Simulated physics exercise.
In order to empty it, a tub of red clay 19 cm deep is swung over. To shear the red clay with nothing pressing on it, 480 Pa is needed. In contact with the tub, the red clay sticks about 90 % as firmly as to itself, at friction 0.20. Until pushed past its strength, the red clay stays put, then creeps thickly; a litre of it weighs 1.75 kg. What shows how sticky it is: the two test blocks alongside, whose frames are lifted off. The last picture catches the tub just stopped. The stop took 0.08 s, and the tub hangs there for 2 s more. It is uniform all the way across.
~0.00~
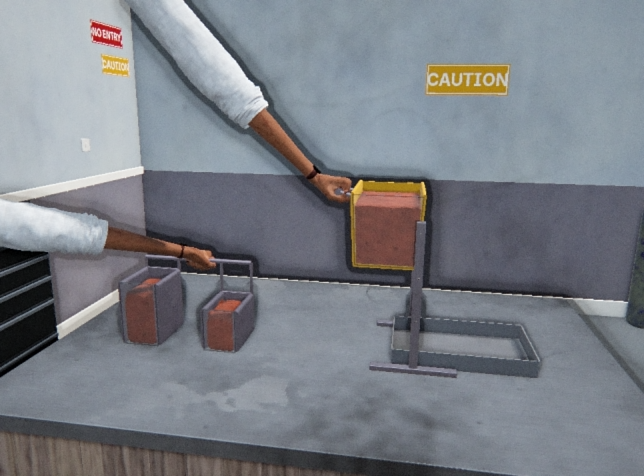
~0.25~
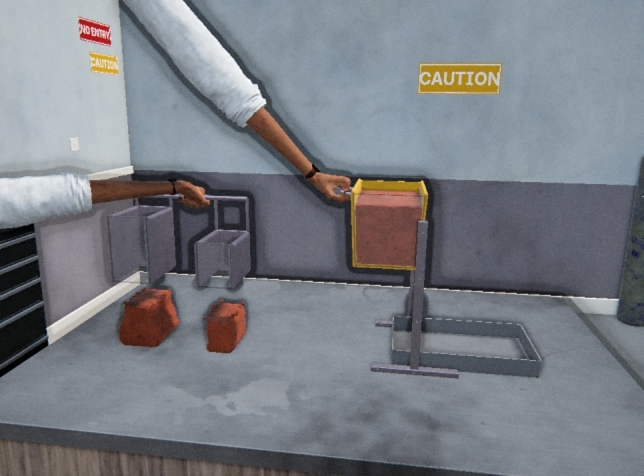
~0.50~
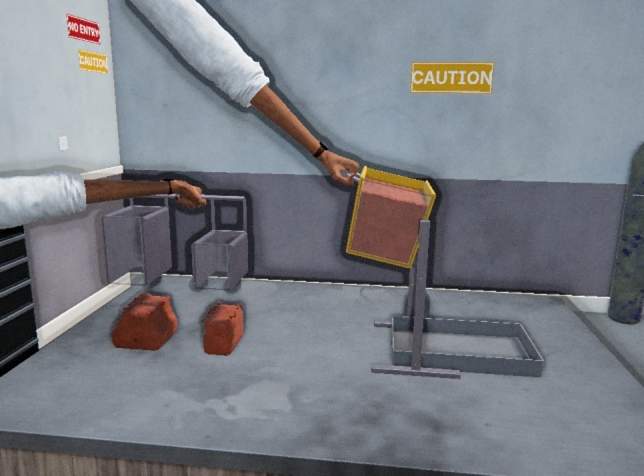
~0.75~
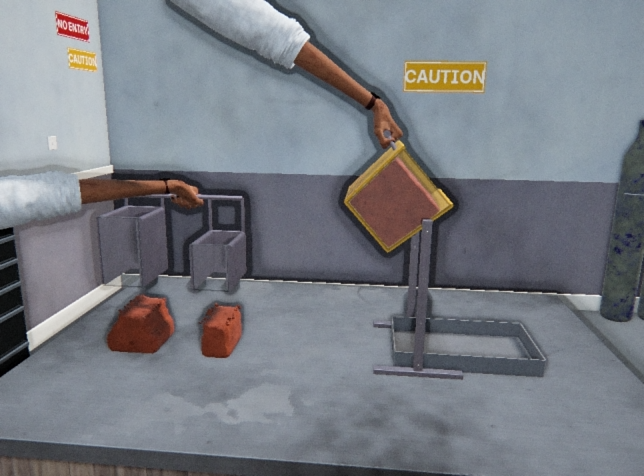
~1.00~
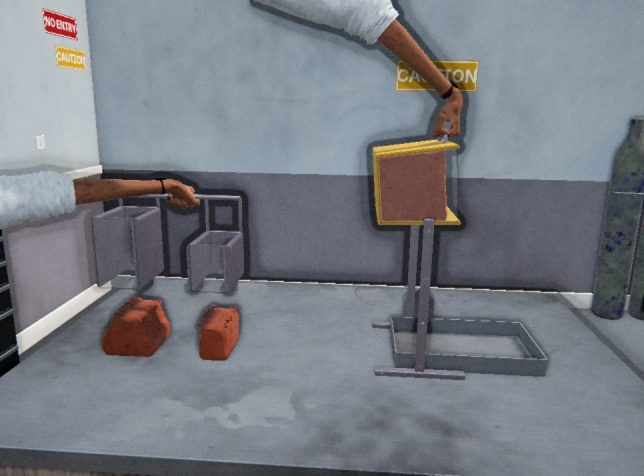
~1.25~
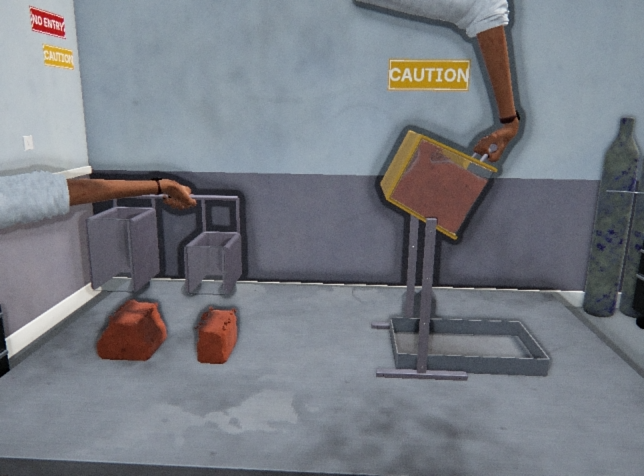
In a room with a blue-grey wall and caution signs, a grey worktop is seen from slightly above. Two red clay blocks in grey holders sit at left, and a yellow-edged tub of red clay stands on a post above a shallow tray. One hand lifts the holders off the blocks, which slump slightly, then another swings the tub clockwise past sideways as the view drifts right.
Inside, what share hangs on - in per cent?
I would say around 6 per cent.
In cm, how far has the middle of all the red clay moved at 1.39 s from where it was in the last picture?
Shift: Roughly 8 cm.
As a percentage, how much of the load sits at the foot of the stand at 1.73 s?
Down at that time: Approx. 55 %.
By 1.39 s, the tub is at 116 degrees and holds 61 %.
By 1.56 s, the tub is at 116 degrees and holds 29 %.
By 1.73 s, the tub is at 116 degrees and holds 10 %.
By 1.90 s, the tub is at 116 degrees and holds 6 %.
By 3.25 s, at the end, the tub is at 116 degrees and holds 6 %.
